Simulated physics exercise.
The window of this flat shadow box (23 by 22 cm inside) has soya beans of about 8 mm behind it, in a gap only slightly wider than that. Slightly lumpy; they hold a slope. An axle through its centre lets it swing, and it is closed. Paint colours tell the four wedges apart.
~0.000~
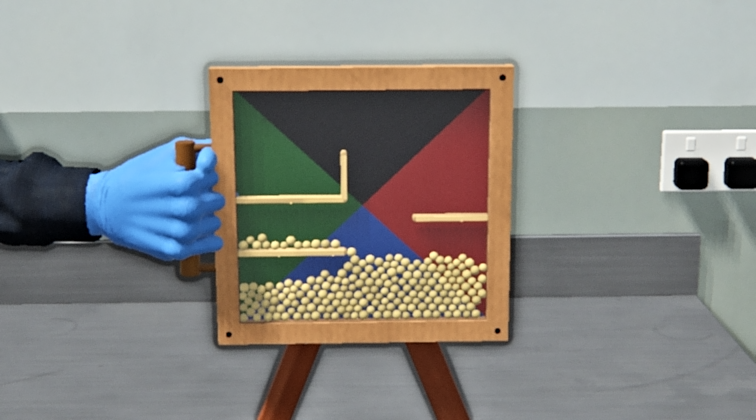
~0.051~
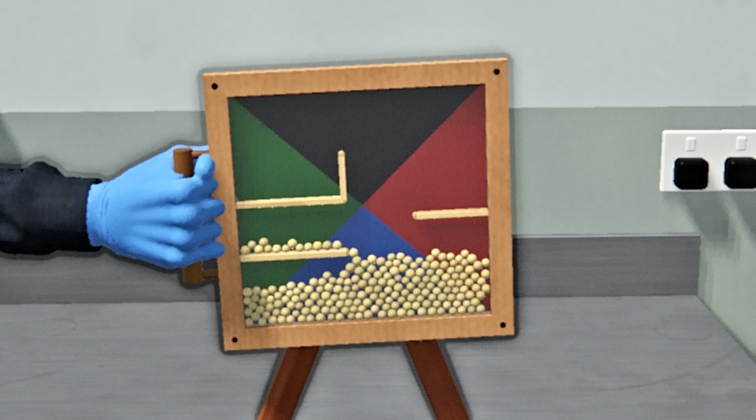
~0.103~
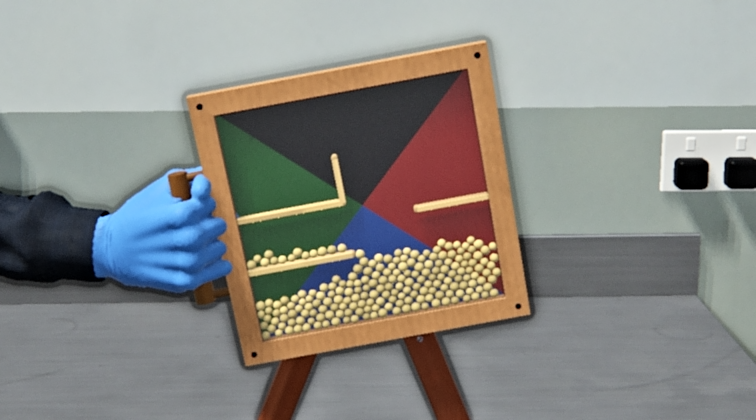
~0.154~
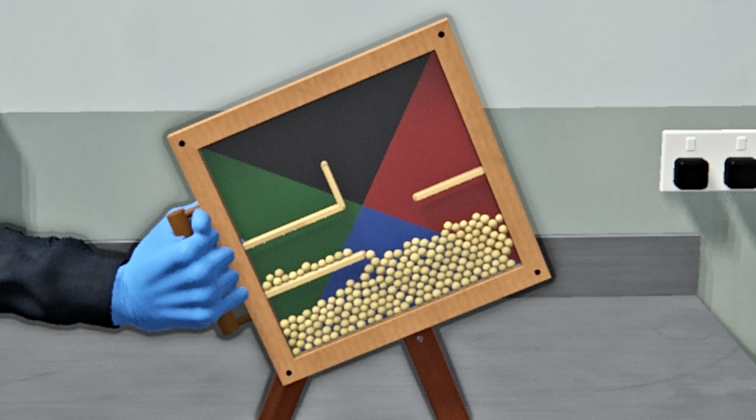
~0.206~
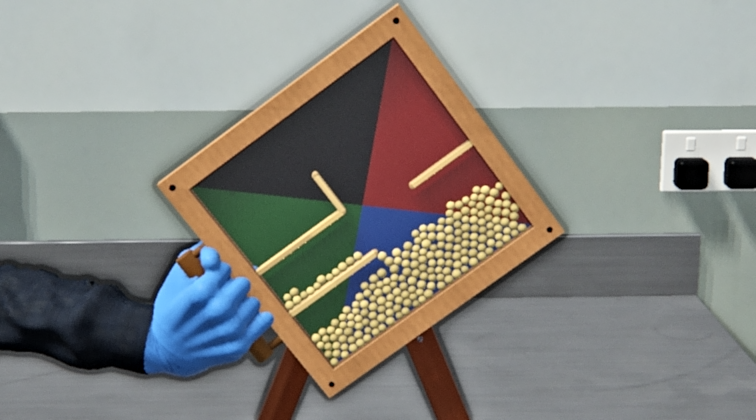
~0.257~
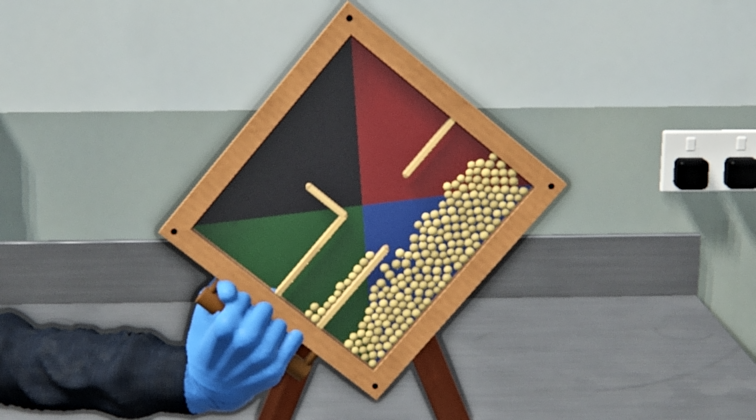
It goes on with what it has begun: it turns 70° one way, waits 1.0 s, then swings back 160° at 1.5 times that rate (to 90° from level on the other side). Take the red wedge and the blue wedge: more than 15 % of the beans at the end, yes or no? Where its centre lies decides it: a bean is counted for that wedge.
Red yes, blue yes.
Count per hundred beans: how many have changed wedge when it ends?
About 45 percent.
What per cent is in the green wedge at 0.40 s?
20 %.
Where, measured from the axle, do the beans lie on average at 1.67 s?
Offset approx. 5 cm left, 6 cm below.
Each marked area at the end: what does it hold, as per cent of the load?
Final shares - red wedge: 55 %, blue wedge: 45 %, green wedge: 0 %, black wedge: 0 %.
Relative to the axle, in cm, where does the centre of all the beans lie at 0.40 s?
6 cm right, 4 cm below.
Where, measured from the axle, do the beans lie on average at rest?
Some 4 cm left and 7 cm below.
After 0.40 s, it stands 70° anticlockwise; the beans' middle is 6 cm right of and 4 cm below the centre; blue 80 %, green 20 %.
After 1.67 s, it stands 9° clockwise; the beans' middle is 5 cm left of and 6 cm below the centre; blue 65 %, green 35 %.
After 1.94 s, it stands 90° clockwise; the beans' middle is 6 cm left of and 3 cm below the centre; red 30 %, blue 55 %, green 15 %.
Settled by 2.8 s, it stands 90° clockwise; red 55 %, blue 45 %, green 0 %, black 0 %.
